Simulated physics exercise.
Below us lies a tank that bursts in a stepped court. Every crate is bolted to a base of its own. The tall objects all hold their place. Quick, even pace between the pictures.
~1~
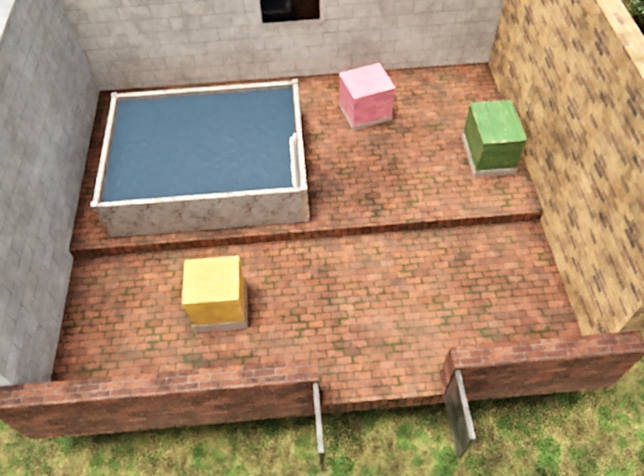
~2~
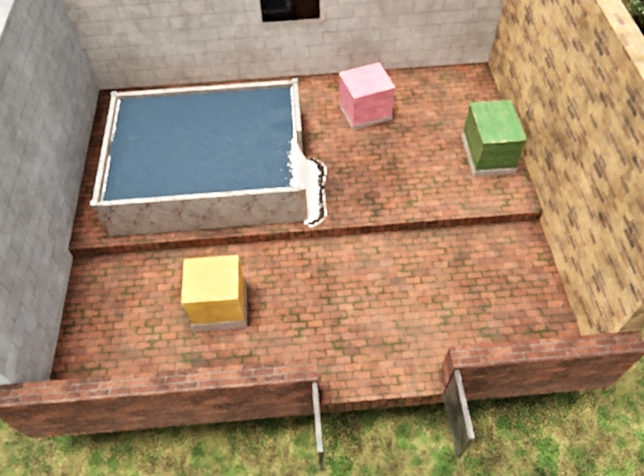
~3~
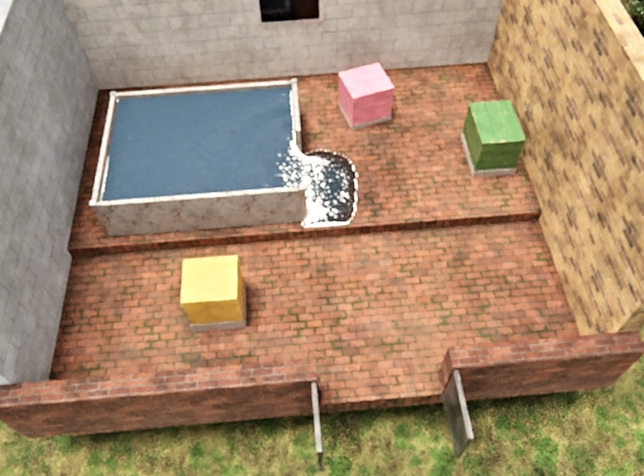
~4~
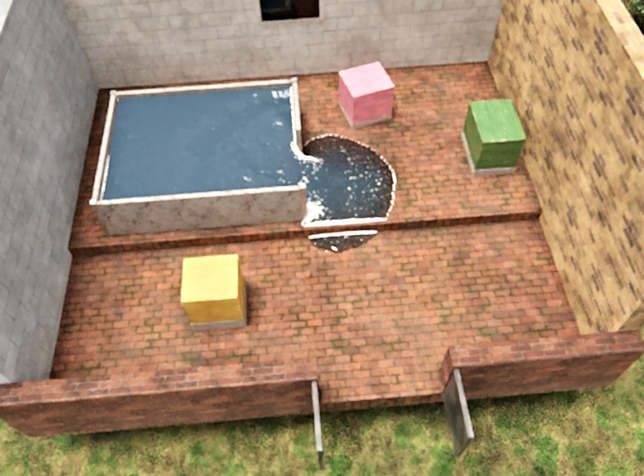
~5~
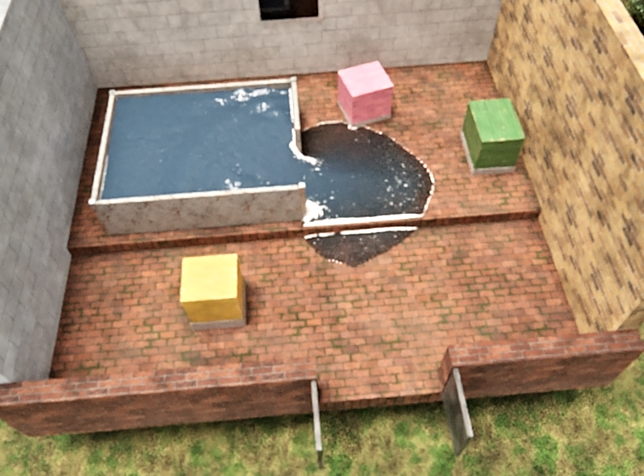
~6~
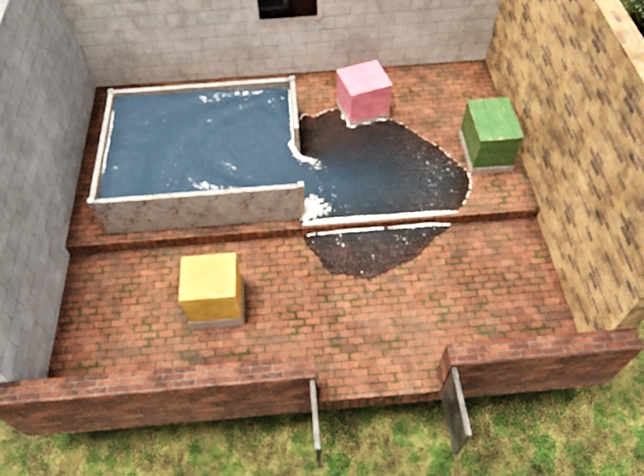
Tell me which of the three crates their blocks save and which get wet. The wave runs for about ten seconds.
Here is how it ends: The yellow crate is spared; the pink crate gets wet; the green crate gets wet.
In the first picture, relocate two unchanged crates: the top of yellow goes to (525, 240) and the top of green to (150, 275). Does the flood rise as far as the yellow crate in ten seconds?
The yellow crate simply gets reached.
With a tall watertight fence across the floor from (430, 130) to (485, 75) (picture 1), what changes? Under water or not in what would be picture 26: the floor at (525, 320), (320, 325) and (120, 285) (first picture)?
The first point comes out inundated, the next unwetted, the last unwetted.
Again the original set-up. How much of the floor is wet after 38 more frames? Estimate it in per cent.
By my count, 85 percent.
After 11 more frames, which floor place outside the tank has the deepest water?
I'd mark about pixel (584, 357).
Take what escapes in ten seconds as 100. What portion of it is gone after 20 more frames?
I'd put it at 5 per cent.
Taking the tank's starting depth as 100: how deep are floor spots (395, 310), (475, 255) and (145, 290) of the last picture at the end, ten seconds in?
In turn 18, 18 and 16 in a hundred.
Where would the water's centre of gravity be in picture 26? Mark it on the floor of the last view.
Centre point: Around (329, 188).
A moment on, water covers 30 % of the floor; the yellow crate not reached, the pink crate water round its plinth, the green crate water round its plinth.
Next, water covers 45 % of the floor; the yellow crate not reached, the pink crate water round its plinth, the green crate water round its plinth.
Then, water covers 50 % of the floor; the yellow crate not reached, the pink crate water round its plinth, the green crate water round its plinth.
Later, water covers 85 % of the floor; the yellow crate water round its plinth, the pink crate water round its plinth, the green crate water round its plinth.
In the end, water covers 100 % of the floor; the yellow crate stayed above the water, the pink crate was topped, the green crate was topped.
